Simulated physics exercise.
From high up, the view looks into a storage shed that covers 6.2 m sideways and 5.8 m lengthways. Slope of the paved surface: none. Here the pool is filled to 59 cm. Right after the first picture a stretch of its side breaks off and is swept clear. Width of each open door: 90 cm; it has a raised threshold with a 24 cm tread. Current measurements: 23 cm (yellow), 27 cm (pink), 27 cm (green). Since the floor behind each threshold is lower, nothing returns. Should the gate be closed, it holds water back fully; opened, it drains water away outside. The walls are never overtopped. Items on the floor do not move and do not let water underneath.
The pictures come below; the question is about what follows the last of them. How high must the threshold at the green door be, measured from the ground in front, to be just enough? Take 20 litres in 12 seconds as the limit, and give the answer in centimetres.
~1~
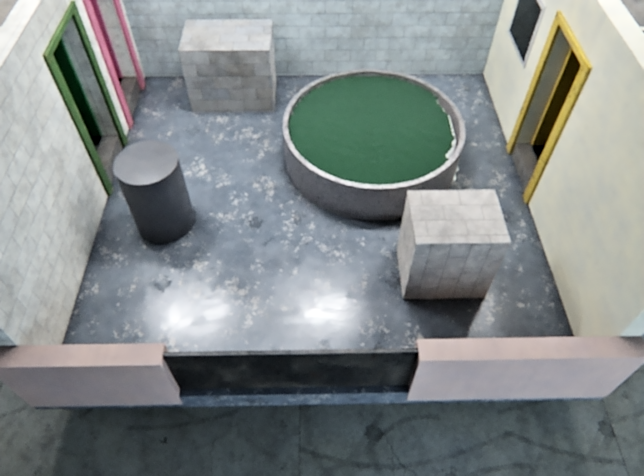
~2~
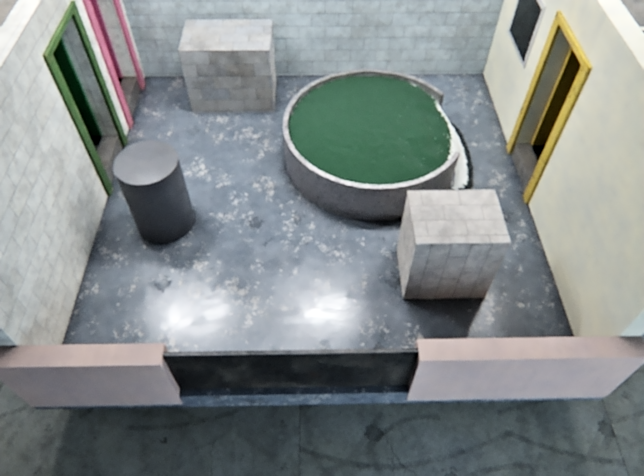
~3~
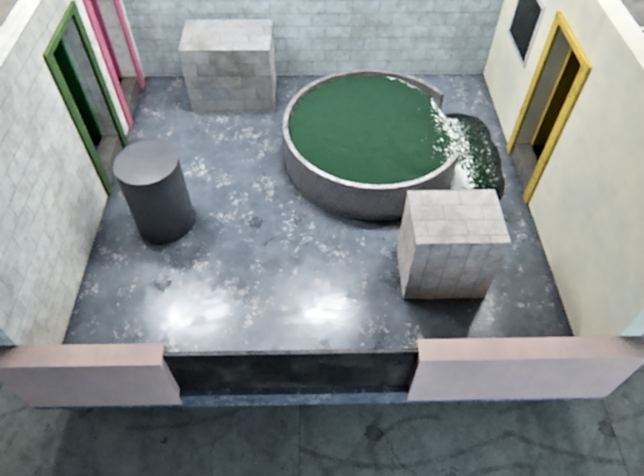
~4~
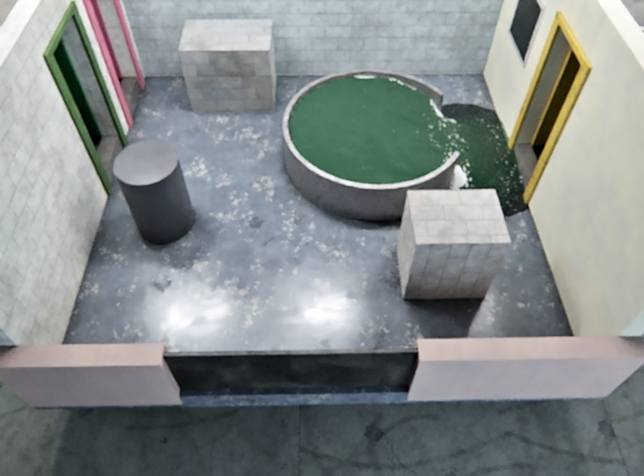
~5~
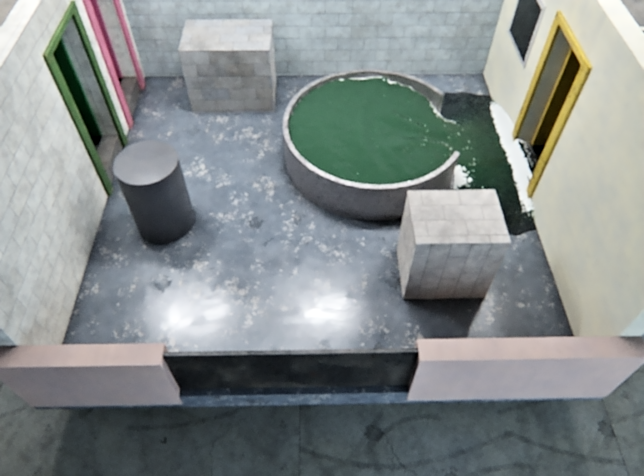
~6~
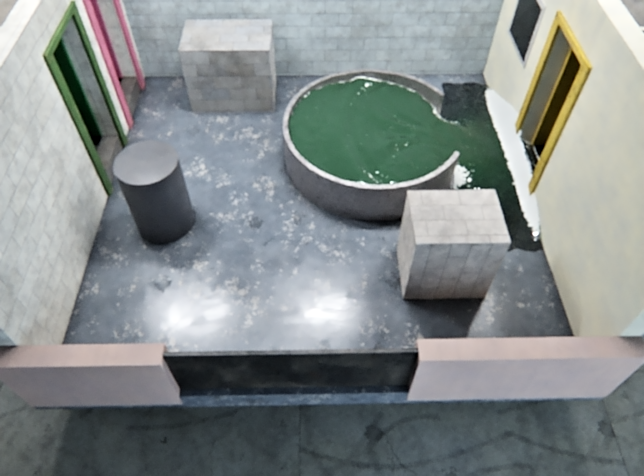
About 7.5 cm.
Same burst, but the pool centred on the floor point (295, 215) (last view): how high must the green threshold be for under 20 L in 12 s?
Some 10.5 cm.
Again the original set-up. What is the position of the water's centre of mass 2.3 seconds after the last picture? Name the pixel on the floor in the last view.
I'd put it close to (414, 162).
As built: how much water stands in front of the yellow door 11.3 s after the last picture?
7.5 cm.
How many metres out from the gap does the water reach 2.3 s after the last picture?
Roughly 4.4 metres.
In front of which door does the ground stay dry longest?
The green door comes last.
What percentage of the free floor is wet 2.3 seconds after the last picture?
The wet part is about 40 per cent.
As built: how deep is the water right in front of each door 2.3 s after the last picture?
Lab note, cm: Yellow 29; pink 0; green 0.
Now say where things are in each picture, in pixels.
The pool at (373, 127) is whole and still, 59 cm deep; the green door at (95, 116) is dry, in the first picture.
The front is at a hidden place, 0.3 m from the gap at (453, 146); 0.3 m2 of floor is wet, 59 cm left at the back, in the second picture.
The gap is at (452, 147), the front 0.7 m out at a hidden place; the back of the pool holds 59 cm, in the third picture.
The gap is at (452, 148), the front 1.2 m out at (526, 198); the back of the pool holds 59 cm, in the fourth picture.
The gap is at (452, 148), the front 1.4 m out at (535, 223); the back of the pool holds 59 cm, in the fifth picture.
The gap is at (452, 148), the front 1.6 m out at (542, 243); the back of the pool holds 59 cm; the green door at (95, 116), 5.2 m from the gap, is still 5.2 m from the nearest water, in the sixth picture.
Then, 0.7 s after the last picture water covers 15 % of the floor, deepest (46 cm) near (505, 148); it has not reached the green door.
Then, 2.3 s after the last picture water covers 40 % of the floor, deepest (34 cm) near (482, 80); it has not reached the green door.
Then, 11.3 s after the last picture water covers 100 % of the floor, deepest (14 cm) near (349, 359); 9 cm at the green door, 0 litres in over its 27 cm threshold.
At the green door as built, the water peaked near 12 cm, 7.1 s after the last picture.
Run again over the same 12 s with other heights there, 28 litres in over 7 cm, 6 litres over 9.5 cm. The limit of 20 litres is kept from about 7.5 cm up.
